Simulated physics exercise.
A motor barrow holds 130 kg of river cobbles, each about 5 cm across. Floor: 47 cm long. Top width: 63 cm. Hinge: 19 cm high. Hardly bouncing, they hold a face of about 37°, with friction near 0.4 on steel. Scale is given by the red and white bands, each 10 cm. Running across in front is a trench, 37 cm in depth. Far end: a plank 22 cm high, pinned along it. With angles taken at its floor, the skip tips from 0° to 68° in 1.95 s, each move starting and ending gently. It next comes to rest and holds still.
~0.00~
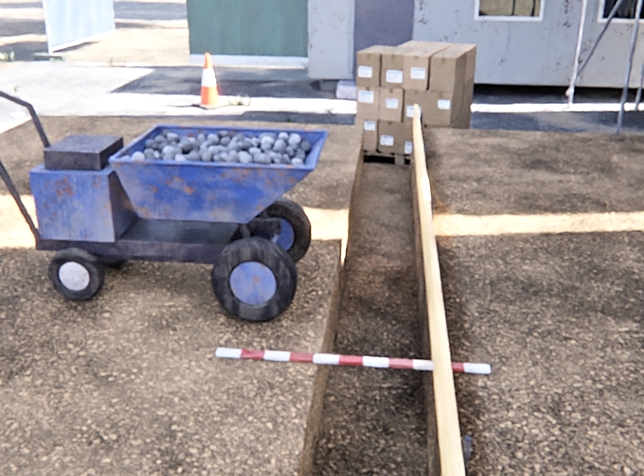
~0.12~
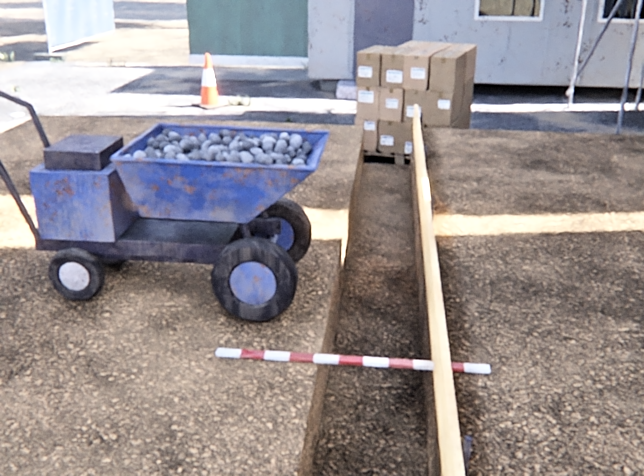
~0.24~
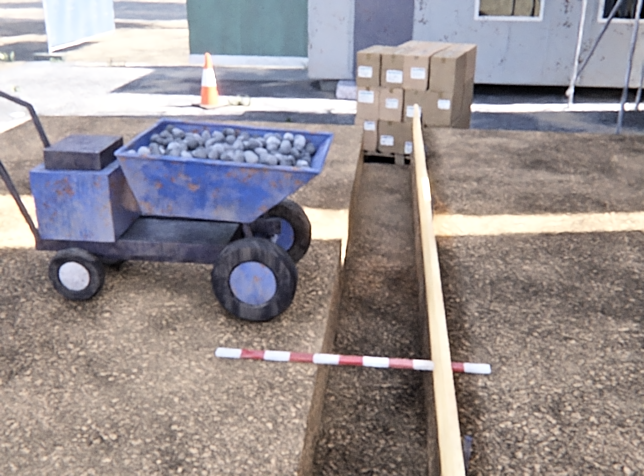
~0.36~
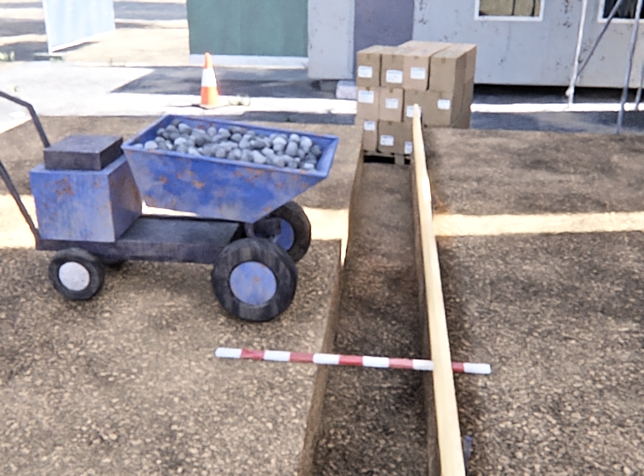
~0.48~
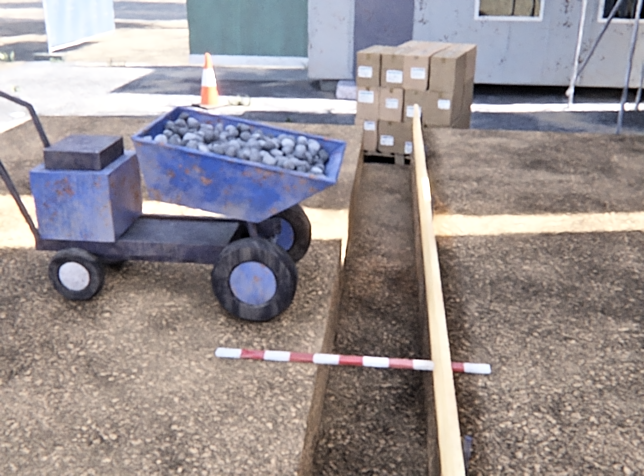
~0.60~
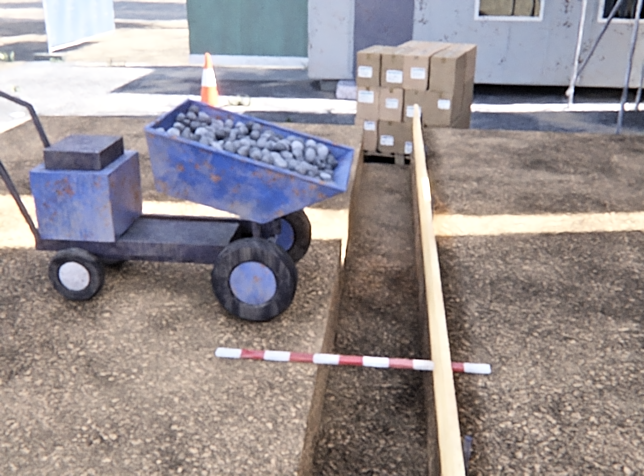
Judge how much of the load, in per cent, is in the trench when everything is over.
I judge it at about 94 per cent.
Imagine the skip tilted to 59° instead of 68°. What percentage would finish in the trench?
Expect roughly 90 per cent.
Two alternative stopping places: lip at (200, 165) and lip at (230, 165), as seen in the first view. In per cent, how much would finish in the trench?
About 70 per cent first, then about 100 per cent.
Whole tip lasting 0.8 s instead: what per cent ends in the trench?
That would give about 90 percent.
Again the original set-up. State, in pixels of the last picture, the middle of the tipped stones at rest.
Somewhere near pixel (392, 351).
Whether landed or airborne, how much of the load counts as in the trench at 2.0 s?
Close to 60 per cent at that time.
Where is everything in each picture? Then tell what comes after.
In the first picture, lip at (314, 169), floor tilted 0°, highest stones at (254, 143).
In the second picture, the skip is at 1°, its lip at (315, 169); the top of the load is at (245, 142); the stones move at 0.1 m/s on average.
In the third picture, lip at (320, 172), floor tilted 3°, highest stones at (205, 140); the stones move at 0.2 m/s on average.
In the fourth picture, lip at (327, 176), floor tilted 6°, highest stones at (177, 132); the stones move at 0.3 m/s on average.
In the fifth picture, lip at (336, 182), floor tilted 10°, highest stones at (184, 127); the stones move at 0.3 m/s on average.
In the sixth picture, the skip is at 15°, its lip at (345, 190); the top of the load is at (195, 120); the stones move at 0.4 m/s on average.
After 1.5 s the floor is at 57°; 97 % in the skip, 3 % in the trench; the foremost stones are at (410, 288).
After 2.0 s the floor is at 68°; 33 % in the skip, 61 % in the trench, 5 % past the trench; the foremost stones are at (524, 304).
After 2.4 s the floor is at 68°; 8 % in the skip, 86 % in the trench, 6 % past the trench; the foremost stones are at (558, 307).
After 4.3 s the floor is at 68°; 0 % in the skip, 94 % in the trench, 6 % past the trench; the foremost stones are at (567, 309).
